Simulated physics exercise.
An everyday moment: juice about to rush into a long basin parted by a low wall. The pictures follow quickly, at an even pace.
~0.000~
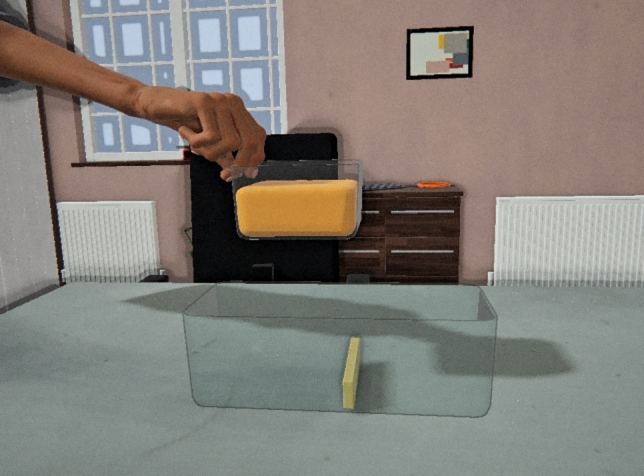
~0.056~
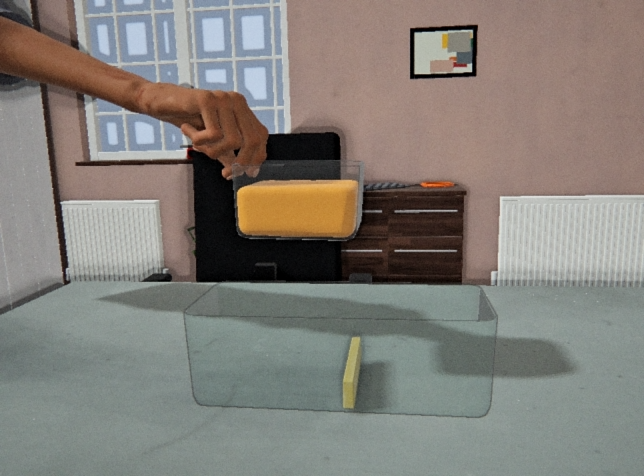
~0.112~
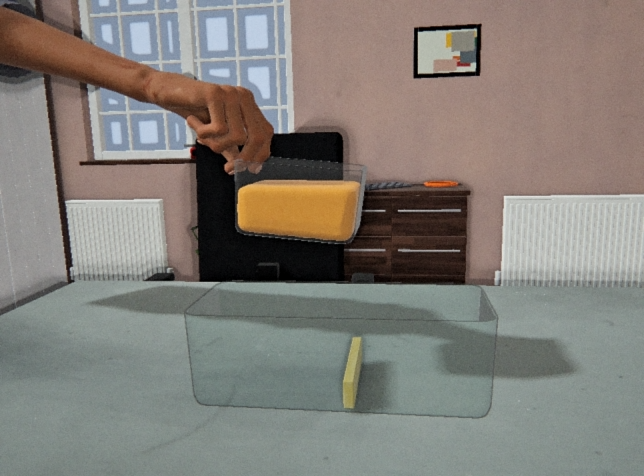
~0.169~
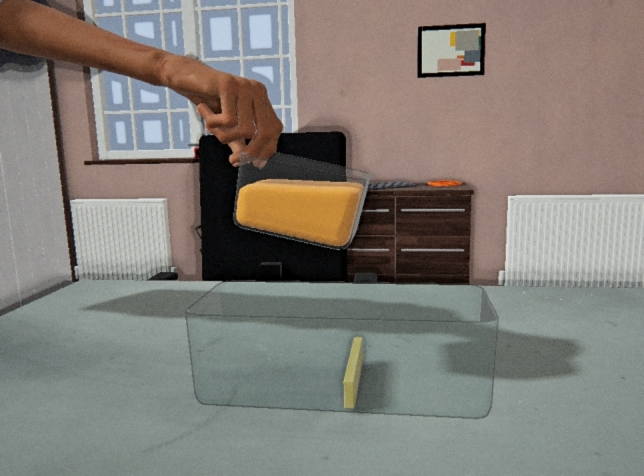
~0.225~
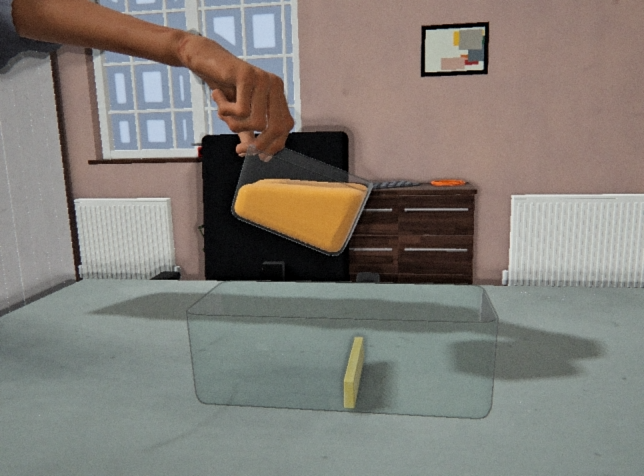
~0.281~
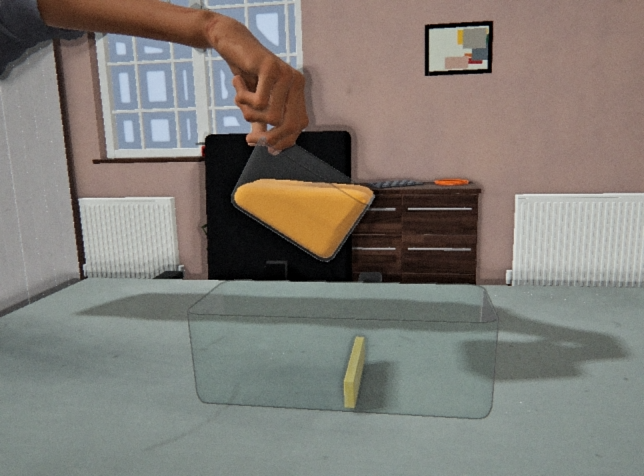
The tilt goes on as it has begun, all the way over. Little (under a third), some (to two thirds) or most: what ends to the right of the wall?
In the end above two thirds is right of the wall.
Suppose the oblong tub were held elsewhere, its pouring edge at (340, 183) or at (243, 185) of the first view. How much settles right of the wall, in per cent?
First some 65, then 15 per cent.
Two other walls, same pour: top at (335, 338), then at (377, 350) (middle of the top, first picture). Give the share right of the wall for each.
About 95 and 60 per cent.
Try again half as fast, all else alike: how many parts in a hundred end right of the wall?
Some 90 per cent.
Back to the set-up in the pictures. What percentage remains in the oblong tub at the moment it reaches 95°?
Near 25 %.
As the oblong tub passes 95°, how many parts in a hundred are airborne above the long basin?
It comes to 35 per cent or so.
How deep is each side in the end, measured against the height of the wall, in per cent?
Left about 20, right about 90.
A moment on, the oblong tub is tipped on its side and 26 per cent is still to pour, 0 is left of the wall and 38 right of it.
Next, the oblong tub is tipped right over and 5 per cent is still to pour, 12 is left of the wall and 70 right of it.
Then the oblong tub is tipped right over and 0 per cent is still to pour, 14 is left of the wall and 82 right of it.
Later the oblong tub is tipped right over and 0 per cent is still to pour, 16 is left of the wall and 81 right of it.
In the end 17 per cent lies left of the wall, 79 right of it and 4 outside.
